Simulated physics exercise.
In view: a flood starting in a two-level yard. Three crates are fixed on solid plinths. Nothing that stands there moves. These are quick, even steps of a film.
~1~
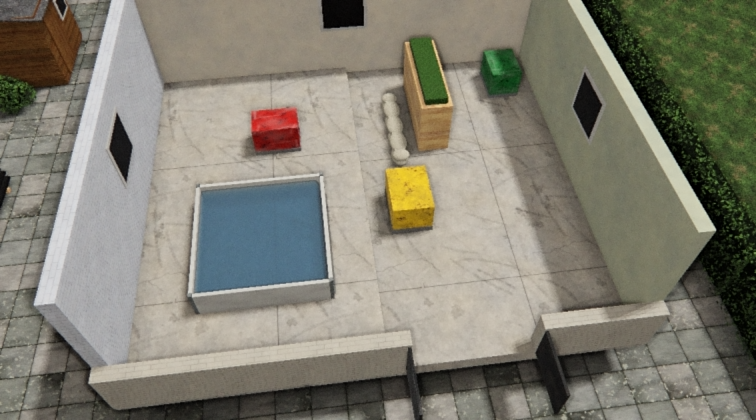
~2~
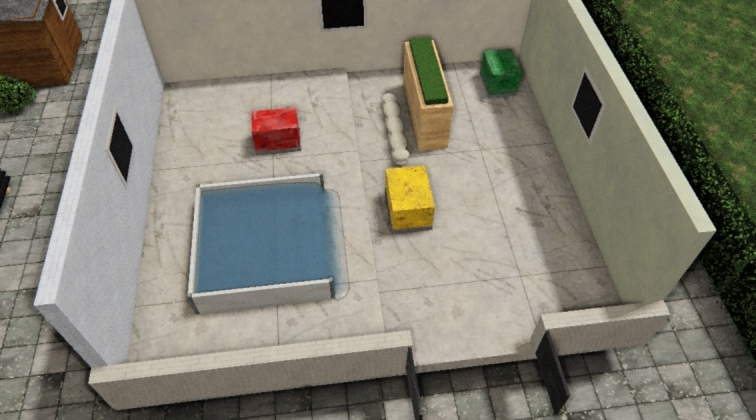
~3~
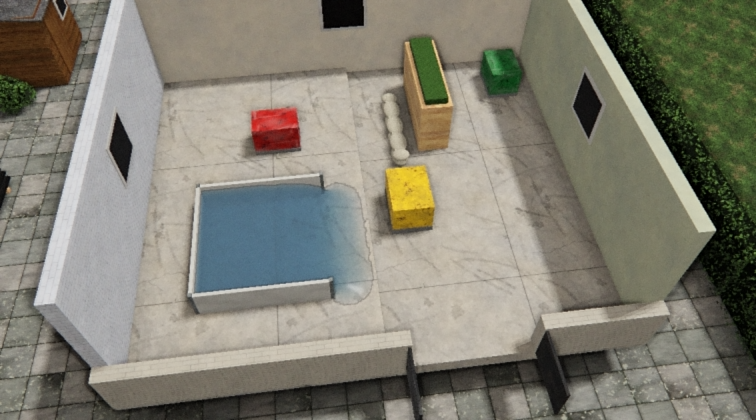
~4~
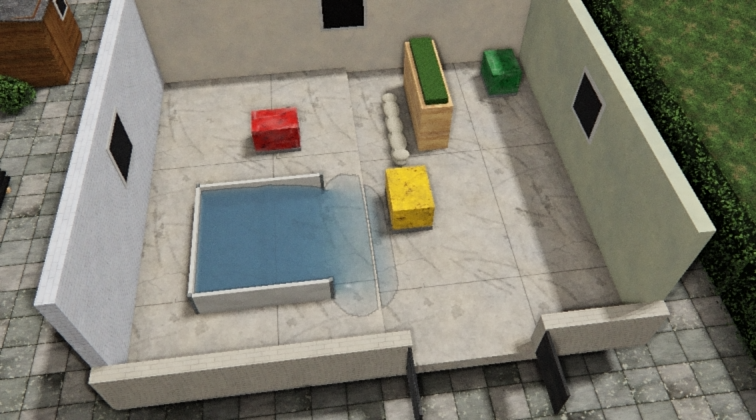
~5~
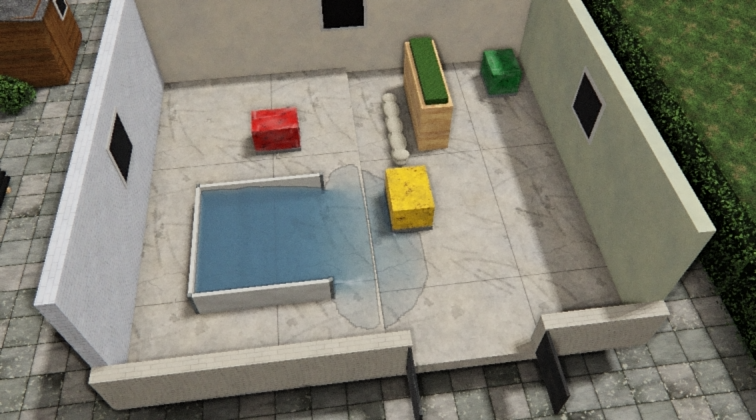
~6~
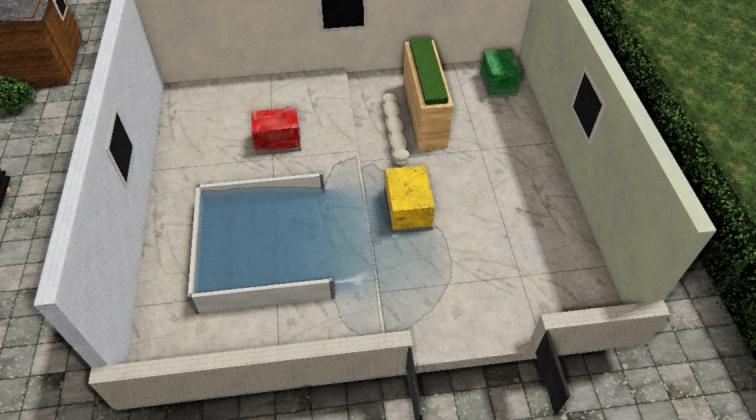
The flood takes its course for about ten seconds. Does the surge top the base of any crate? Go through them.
The green crate is wetted; the yellow crate is wetted; the red crate escapes dry.
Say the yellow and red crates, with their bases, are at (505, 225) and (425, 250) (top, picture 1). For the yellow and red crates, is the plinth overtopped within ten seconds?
One by one: The yellow one takes water, the red one is topped.
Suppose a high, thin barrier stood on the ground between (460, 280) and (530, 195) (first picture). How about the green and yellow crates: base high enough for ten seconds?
In short: The green one is topped; the yellow one ends up wet.
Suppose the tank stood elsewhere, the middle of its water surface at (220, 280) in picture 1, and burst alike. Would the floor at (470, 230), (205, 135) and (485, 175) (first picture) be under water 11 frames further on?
As listed: Covered, free of water, dry.
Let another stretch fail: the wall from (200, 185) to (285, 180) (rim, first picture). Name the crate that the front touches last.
I say the crate marked green.
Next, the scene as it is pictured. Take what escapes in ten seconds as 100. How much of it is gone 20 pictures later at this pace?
Near 25 in a hundred.
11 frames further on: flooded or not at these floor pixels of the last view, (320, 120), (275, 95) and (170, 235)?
One after the other: Clear, free of water, clear.
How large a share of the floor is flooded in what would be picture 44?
Near 50 in a hundred.
A moment on, water covers 20 % of the floor; the green crate not reached, the yellow crate water round its plinth, the red crate not reached.
Next, water covers 35 % of the floor; the green crate not reached, the yellow crate water round its plinth, the red crate not reached.
Then, water covers 40 % of the floor; the green crate not reached, the yellow crate water round its plinth, the red crate not reached.
Later, water covers 50 % of the floor; the green crate water round its plinth, the yellow crate water round its plinth, the red crate not reached.
In the end, water covers 55 % of the floor; the green crate was topped, the yellow crate was topped, the red crate stayed above the water.
